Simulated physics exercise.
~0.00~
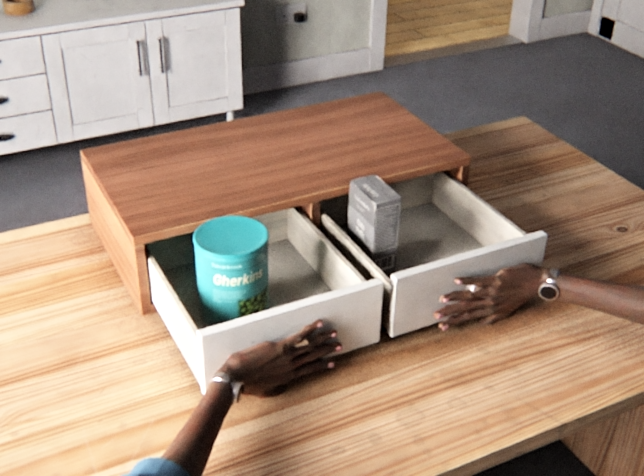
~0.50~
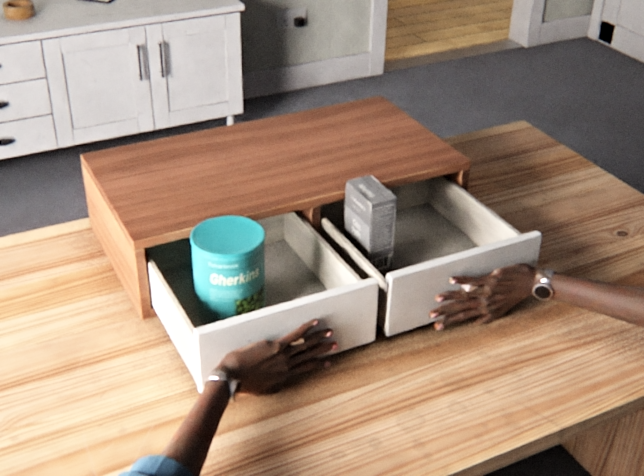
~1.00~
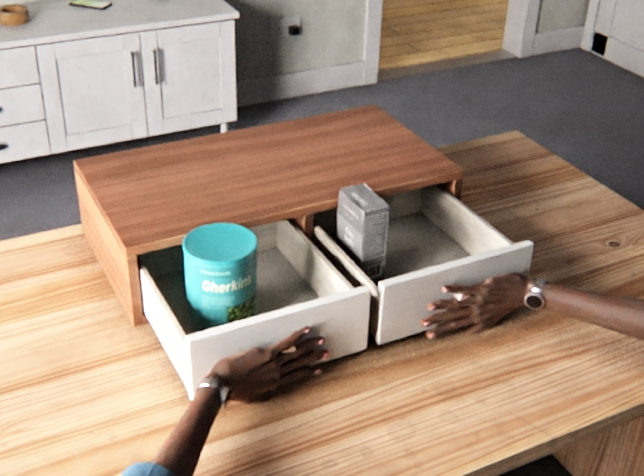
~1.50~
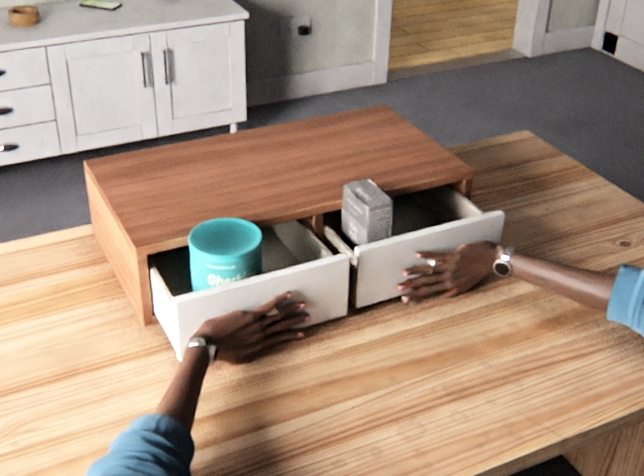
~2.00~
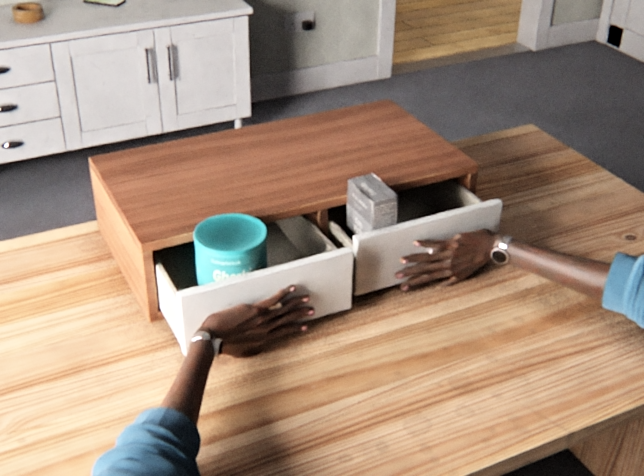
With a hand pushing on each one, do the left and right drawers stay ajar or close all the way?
Both drawers stay ajar, the left one with the turquoise tub and the right one with the grey packet still standing in it.
